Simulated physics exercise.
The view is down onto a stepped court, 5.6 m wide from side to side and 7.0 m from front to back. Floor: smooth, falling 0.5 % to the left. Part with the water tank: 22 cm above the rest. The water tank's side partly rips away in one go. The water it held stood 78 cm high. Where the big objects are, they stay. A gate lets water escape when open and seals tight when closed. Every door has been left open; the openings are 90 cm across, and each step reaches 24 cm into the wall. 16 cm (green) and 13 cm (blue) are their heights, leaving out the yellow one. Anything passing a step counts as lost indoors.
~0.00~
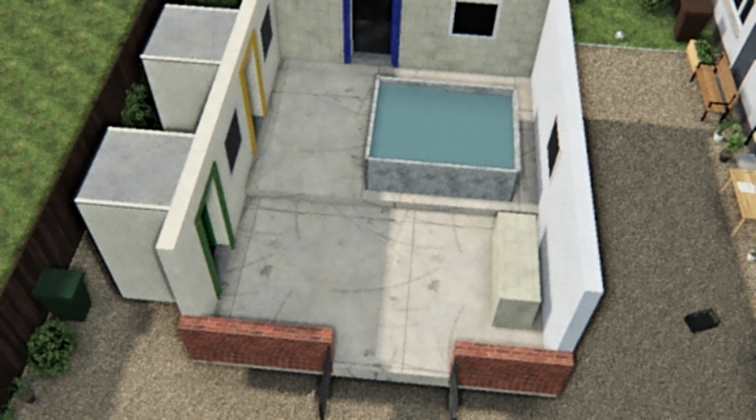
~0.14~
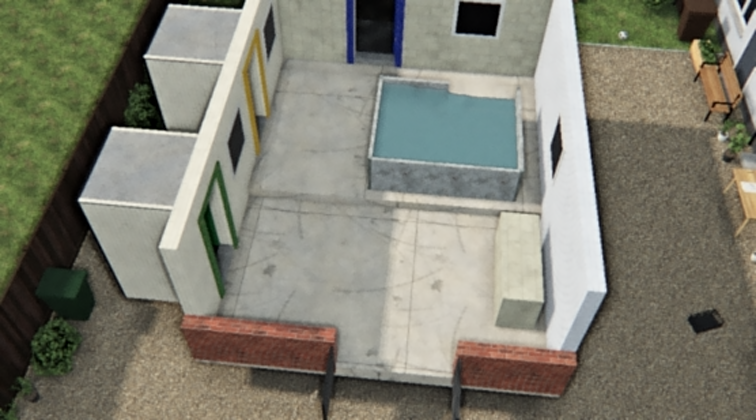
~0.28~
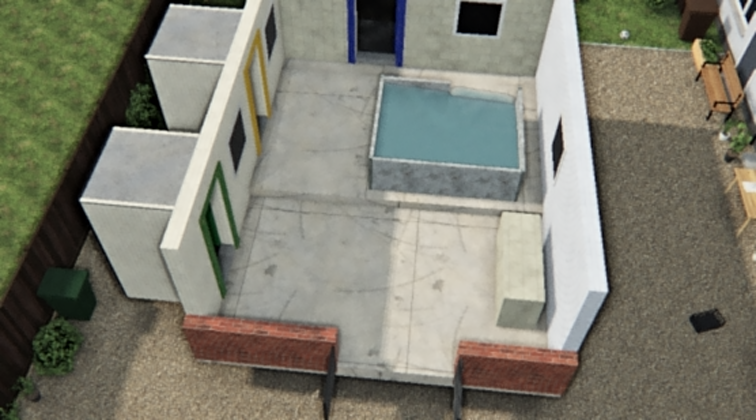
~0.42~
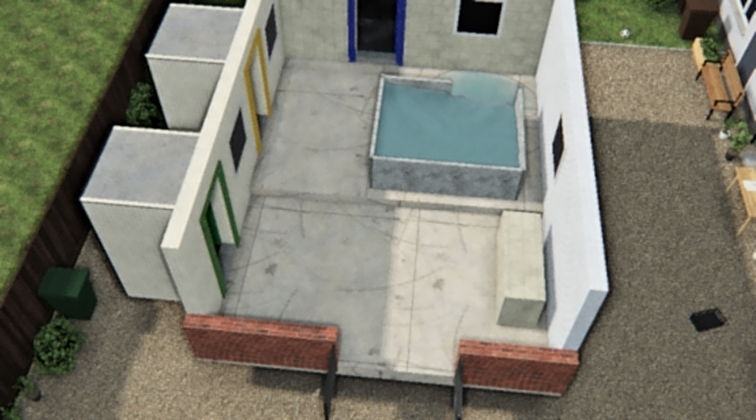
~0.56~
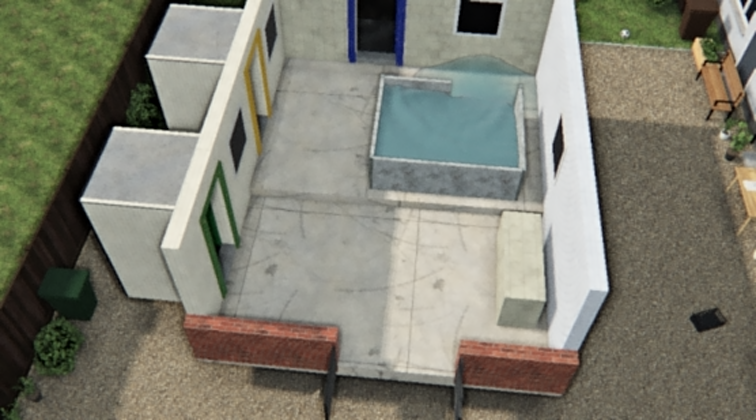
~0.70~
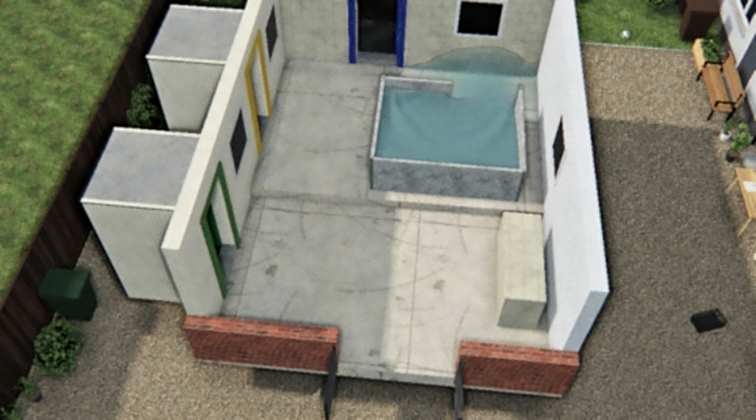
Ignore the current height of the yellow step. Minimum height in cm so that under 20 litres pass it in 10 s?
I would say 15 cm.
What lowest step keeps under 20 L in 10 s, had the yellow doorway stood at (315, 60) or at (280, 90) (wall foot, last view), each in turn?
Minimums: Roughly 24 cm and 28 cm.
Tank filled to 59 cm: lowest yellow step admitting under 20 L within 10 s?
Minimum height: Approx. 10.5 cm.
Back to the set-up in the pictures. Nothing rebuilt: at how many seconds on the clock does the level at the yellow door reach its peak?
Approximately 3.2 s.
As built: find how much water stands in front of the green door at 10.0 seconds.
The depth there is around 17.0 cm.
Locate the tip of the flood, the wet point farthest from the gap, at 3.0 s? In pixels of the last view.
Around (551, 373).
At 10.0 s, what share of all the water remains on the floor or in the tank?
About 92 %.
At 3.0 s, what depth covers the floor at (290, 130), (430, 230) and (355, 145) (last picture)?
Close to 3, 0 and 1 cm, one after the other.
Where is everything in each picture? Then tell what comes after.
Still water, 78 cm deep, in the water tank at (444, 125); the yellow door at (254, 98) is dry, in the first frame.
The gap is on the far side, the front 0.3 m out at a hidden place; the back of the water tank holds 78 cm, in the second frame.
The front is at a hidden place, 0.8 m from the gap on the far side; 1.2 m2 of floor is wet, 78 cm left at the back, in the third frame.
The gap is on the far side, the front 1.4 m out at (462, 70); the back of the water tank holds 78 cm, in the fourth frame.
Water pours out on the far side and has run 1.5 m, to (427, 68); about 10 cm deep outside, 76 cm at the back, in the fifth frame.
The gap is on the far side, the front 1.7 m out at (406, 67); the back of the water tank holds 70 cm; the yellow door at (259, 98), 4.5 m from the gap, is still 3.1 m from the nearest water, in the sixth frame.
After 1.4 s water covers 15 % of the floor, deepest (70 cm) near (536, 80); it has not reached the yellow door.
After 3.0 s water covers 40 % of the floor, deepest (43 cm) near (512, 95); 18 cm at the yellow door, 1 litre in over its 8 cm step.
After 10.0 s water covers 95 % of the floor, deepest (20 cm) near (485, 218); 11 cm at the yellow door, 122 litres in over its 8 cm step.
At the yellow door as built, the water arrived by 2.6 s and peaked near 19 cm at 3.2 s.
With a step of 12.5 cm, 46 litres would have come in within the 10 s; with 17 cm, 11 litres. So under 20 litres takes about 15 cm.
